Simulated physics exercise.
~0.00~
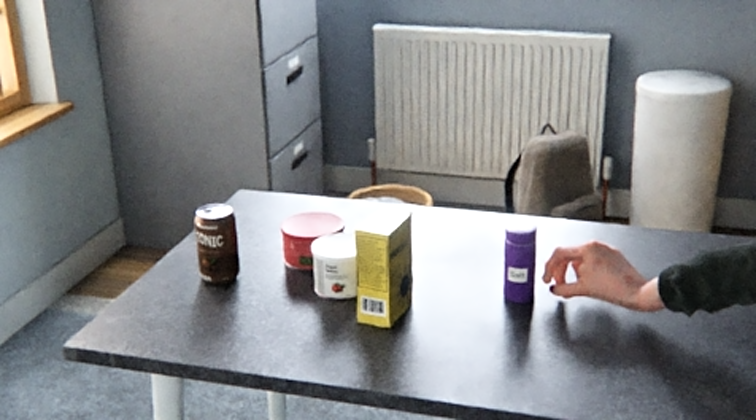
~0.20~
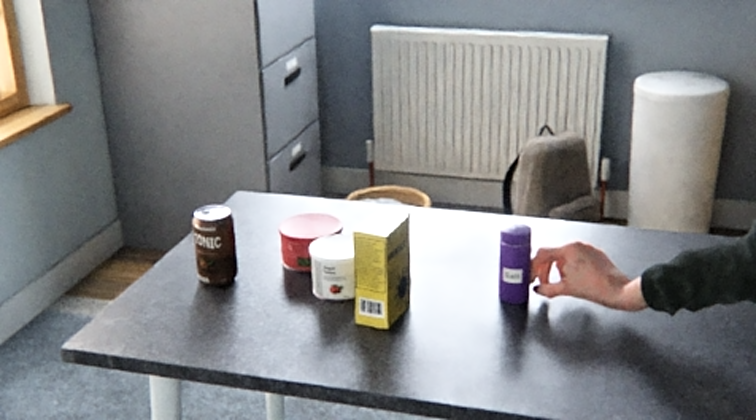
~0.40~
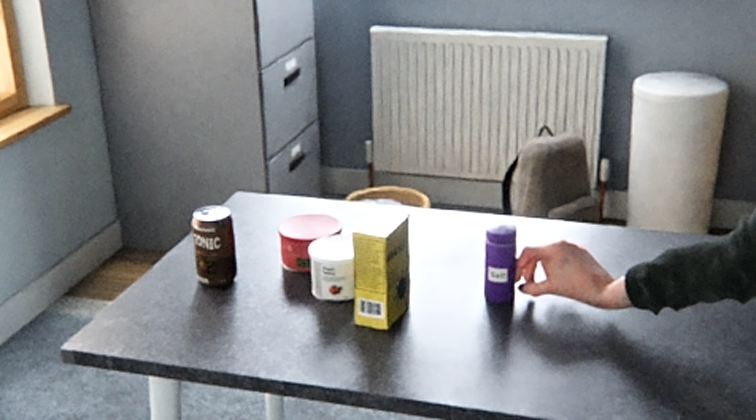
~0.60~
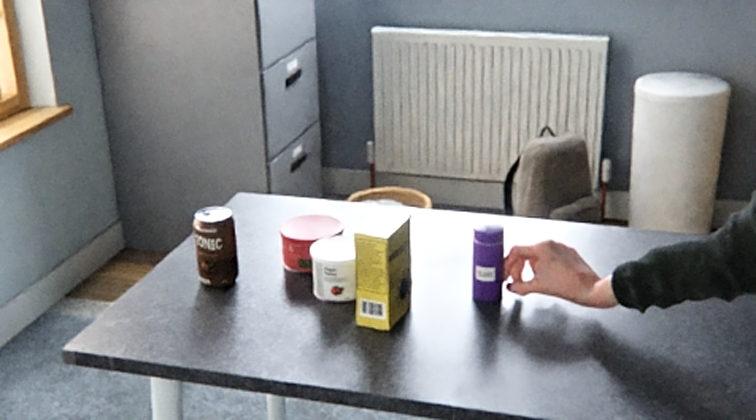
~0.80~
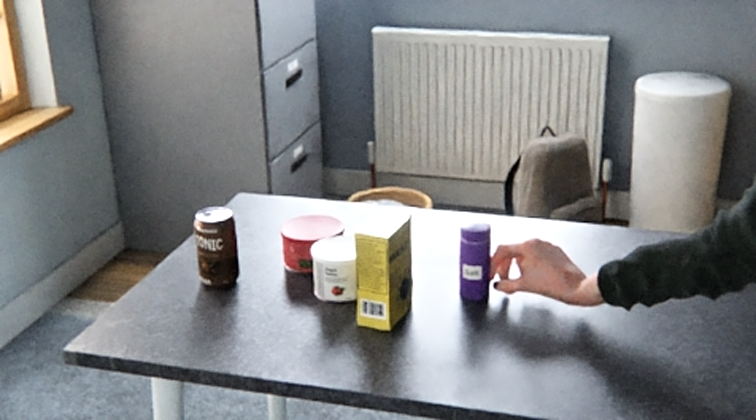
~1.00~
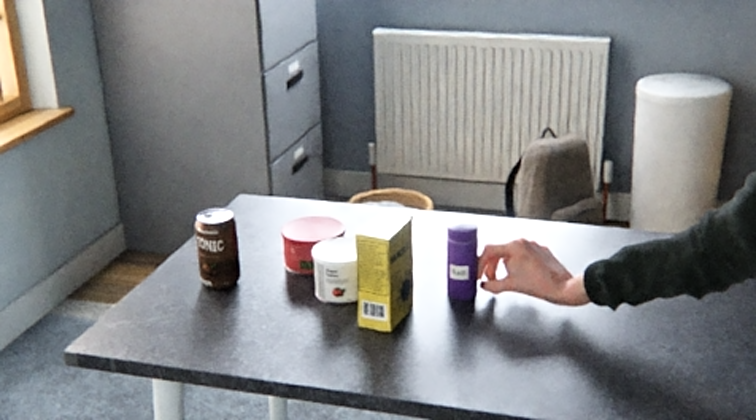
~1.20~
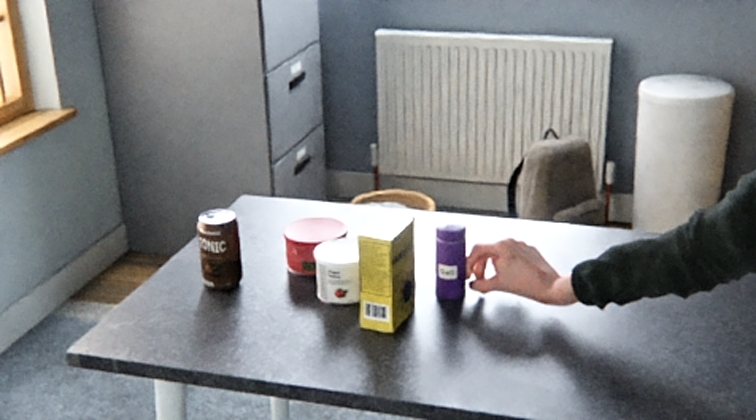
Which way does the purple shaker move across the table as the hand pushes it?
The purple shaker slides to the left, towards the yellow packet.
